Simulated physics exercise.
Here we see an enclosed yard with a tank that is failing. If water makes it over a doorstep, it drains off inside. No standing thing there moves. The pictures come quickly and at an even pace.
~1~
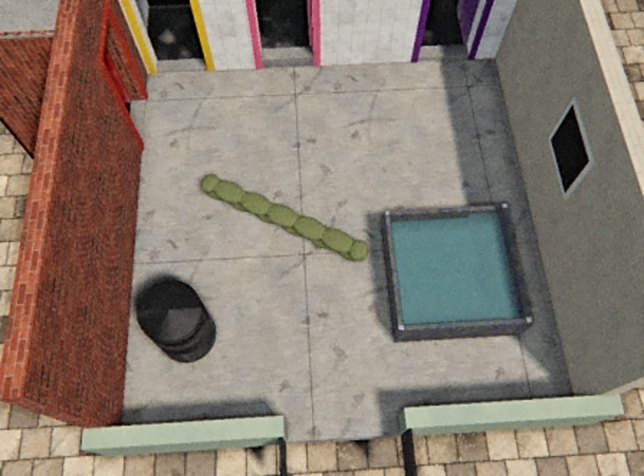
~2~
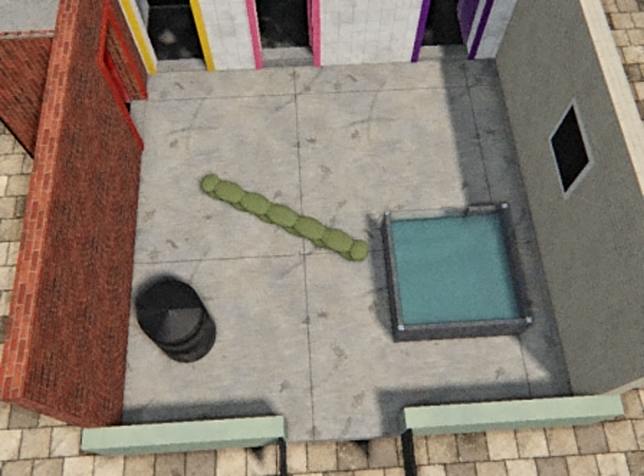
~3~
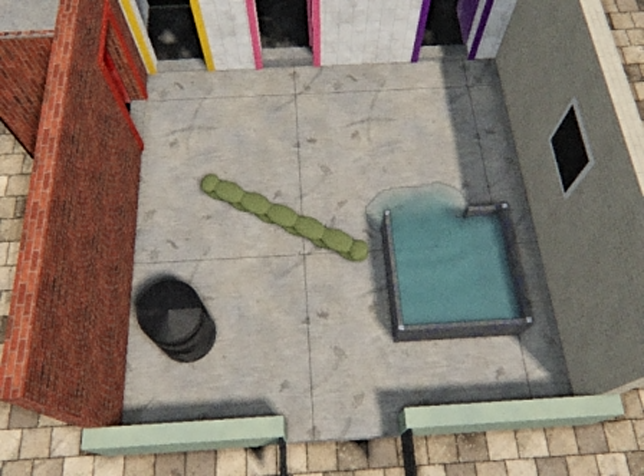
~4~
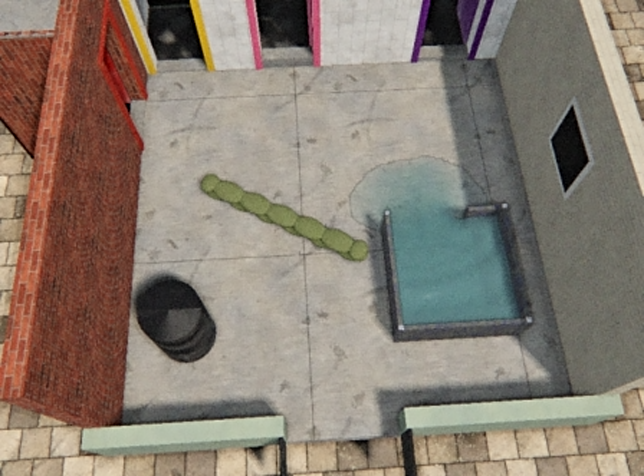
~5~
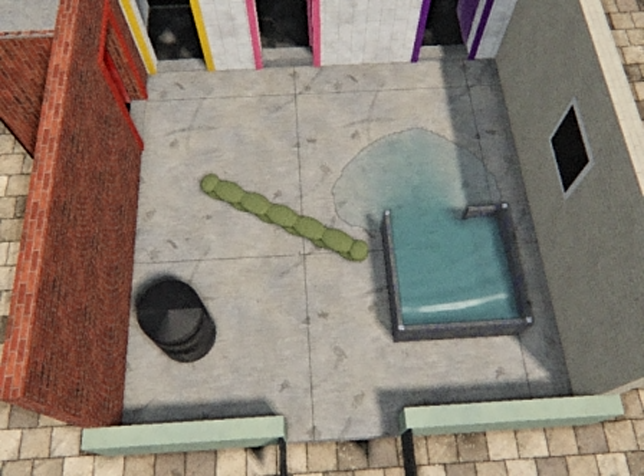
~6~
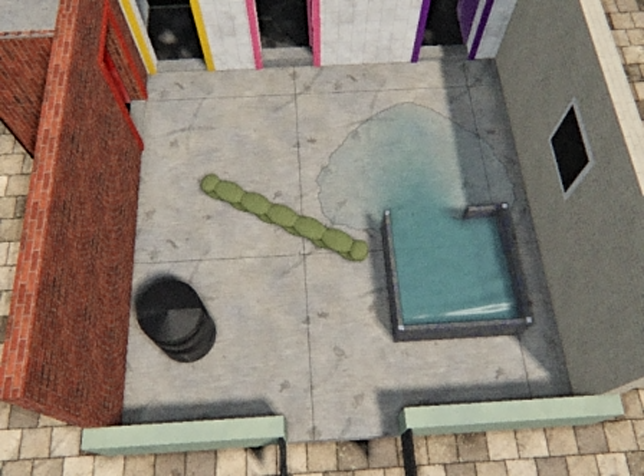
Seen from high above, a square, dark-framed tank of teal water stands at the right of a grey paved yard, between a red brick wall at left and a grey wall at right. A lumpy green hedge slants across the middle, with a black barrel-like object lower left and yellow, pink and purple doorways behind. Water pours through a gap in the tank's far side, spreading backward in a widening pool, while the view stays still.
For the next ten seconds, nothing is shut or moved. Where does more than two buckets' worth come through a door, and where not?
Result: The pink door will most likely keep inside the limit; the red door will most likely go past the limit; the yellow door will most likely go past the limit; the purple door will most likely go past the limit.
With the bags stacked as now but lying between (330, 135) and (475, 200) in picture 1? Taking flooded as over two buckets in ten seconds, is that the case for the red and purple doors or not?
Well, red surpasses the limit and purple doesn't reach the limit.
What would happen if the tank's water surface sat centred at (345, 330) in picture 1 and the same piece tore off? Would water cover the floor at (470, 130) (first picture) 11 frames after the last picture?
Unflooded.
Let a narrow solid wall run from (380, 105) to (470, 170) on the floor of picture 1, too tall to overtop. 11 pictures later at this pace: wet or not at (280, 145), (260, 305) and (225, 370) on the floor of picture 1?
In order: Soaked, untouched, untouched.
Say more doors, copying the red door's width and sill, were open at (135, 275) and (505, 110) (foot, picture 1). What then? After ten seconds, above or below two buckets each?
Door one misses the threshold, door two beats the threshold.
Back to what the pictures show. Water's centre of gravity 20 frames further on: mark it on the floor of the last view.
About (391, 159) in the last view.
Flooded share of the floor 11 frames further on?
Close to 35 percent, by my reckoning.
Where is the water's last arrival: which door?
The red door.
A moment on, water covers 30 % of the floor; the pink door not reached, the red door not reached, the yellow door not reached, the purple door wet at the sill, nothing in.
Next, water covers 35 % of the floor; the pink door wet at the sill, nothing in, the red door not reached, the yellow door not reached, the purple door over two buckets in.
Then, water covers 40 % of the floor; the pink door wet at the sill, nothing in, the red door wet at the sill, nothing in, the yellow door under two buckets in, the purple door over two buckets in.
Later, water covers 60 % of the floor; the pink door wet at the sill, nothing in, the red door over two buckets in, the yellow door over two buckets in, the purple door over two buckets in.
In the end, water covers 80 % of the floor; the pink door wet at the sill, nothing in, the red door over two buckets in, the yellow door over two buckets in, the purple door over two buckets in.
